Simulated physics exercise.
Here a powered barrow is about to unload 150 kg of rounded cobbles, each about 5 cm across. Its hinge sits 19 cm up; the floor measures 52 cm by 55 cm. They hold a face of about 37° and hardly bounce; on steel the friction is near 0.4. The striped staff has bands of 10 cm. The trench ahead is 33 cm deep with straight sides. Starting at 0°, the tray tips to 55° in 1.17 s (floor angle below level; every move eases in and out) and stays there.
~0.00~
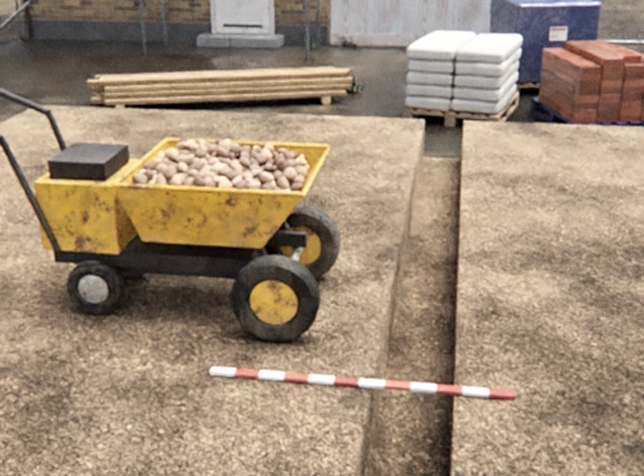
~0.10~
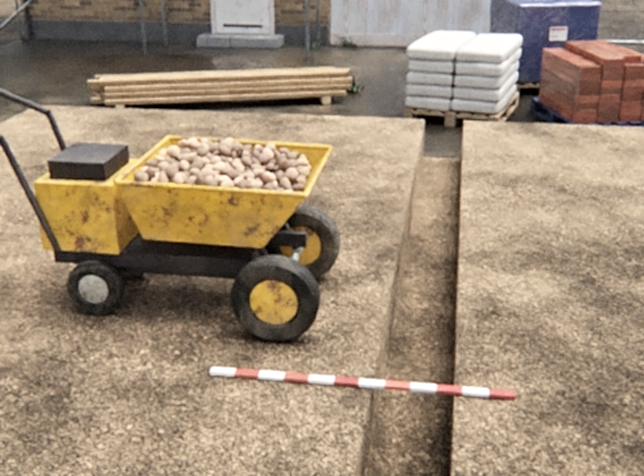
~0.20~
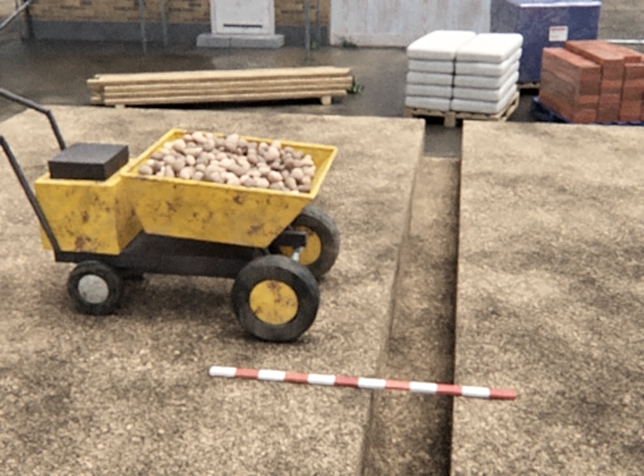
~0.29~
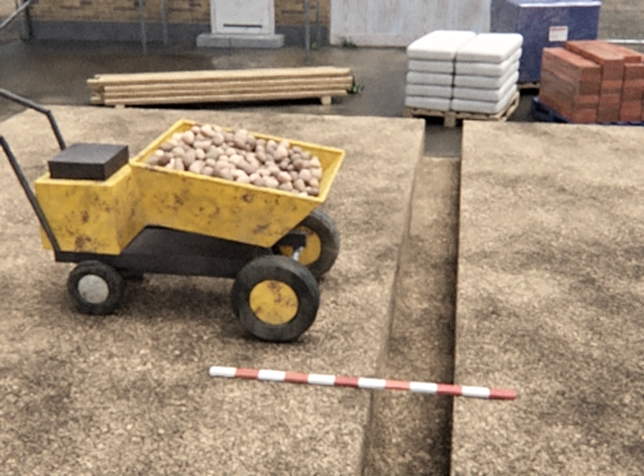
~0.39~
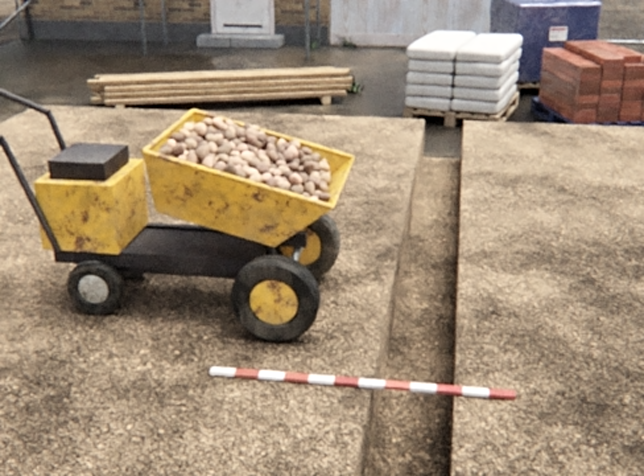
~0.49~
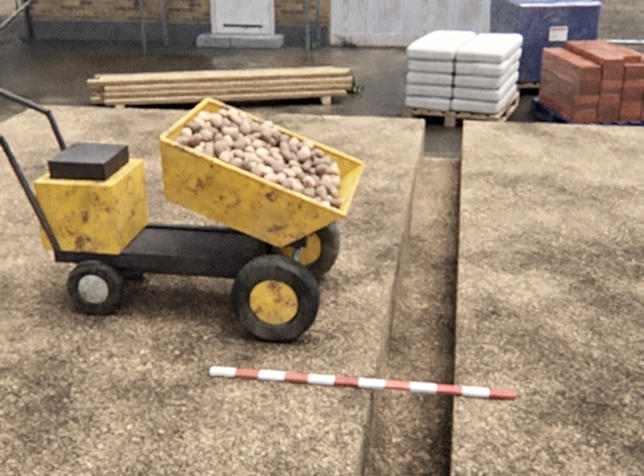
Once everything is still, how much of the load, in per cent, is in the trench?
About 44 per cent.
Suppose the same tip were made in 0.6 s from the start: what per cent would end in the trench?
In that case some 35 per cent.
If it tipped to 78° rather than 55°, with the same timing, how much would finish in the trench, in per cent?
In that case some 70 per cent.
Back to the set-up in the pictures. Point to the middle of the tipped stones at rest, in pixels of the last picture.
Their middle is at about (428, 367).
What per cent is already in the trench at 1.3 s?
Some 15 per cent.
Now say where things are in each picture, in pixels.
In the first frame, lip at (303, 195), floor tilted 0°, highest stones at (213, 150).
In the second frame, the tray is at 1°, its lip at (306, 195); the top of the load is at (209, 148); the stones move at 0.2 m/s on average.
In the third frame, lip at (312, 198), floor tilted 4°, highest stones at (210, 144); the stones move at 0.3 m/s on average.
In the fourth frame, the tray is at 9°, its lip at (321, 202); the top of the load is at (215, 137); the stones move at 0.5 m/s on average.
In the fifth frame, the tray is at 14°, its lip at (332, 207); the top of the load is at (205, 127); the stones move at 0.6 m/s on average.
In the sixth frame, the tray is at 21°, its lip at (344, 215); the top of the load is at (214, 120); the stones move at 0.6 m/s on average.
After 0.9 s the floor is at 47°; 100 % in the tray; the foremost stones are at (377, 212).
After 1.3 s the floor is at 55°; 85 % in the tray, 14 % in the trench, 1 % past the trench; the foremost stones are at (462, 308).
After 1.6 s the floor is at 55°; 64 % in the tray, 28 % in the trench, 8 % past the trench; the foremost stones are at (535, 326).
After 3.6 s the floor is at 55°; 47 % in the tray, 44 % in the trench, 9 % past the trench; the foremost stones are at (603, 331).
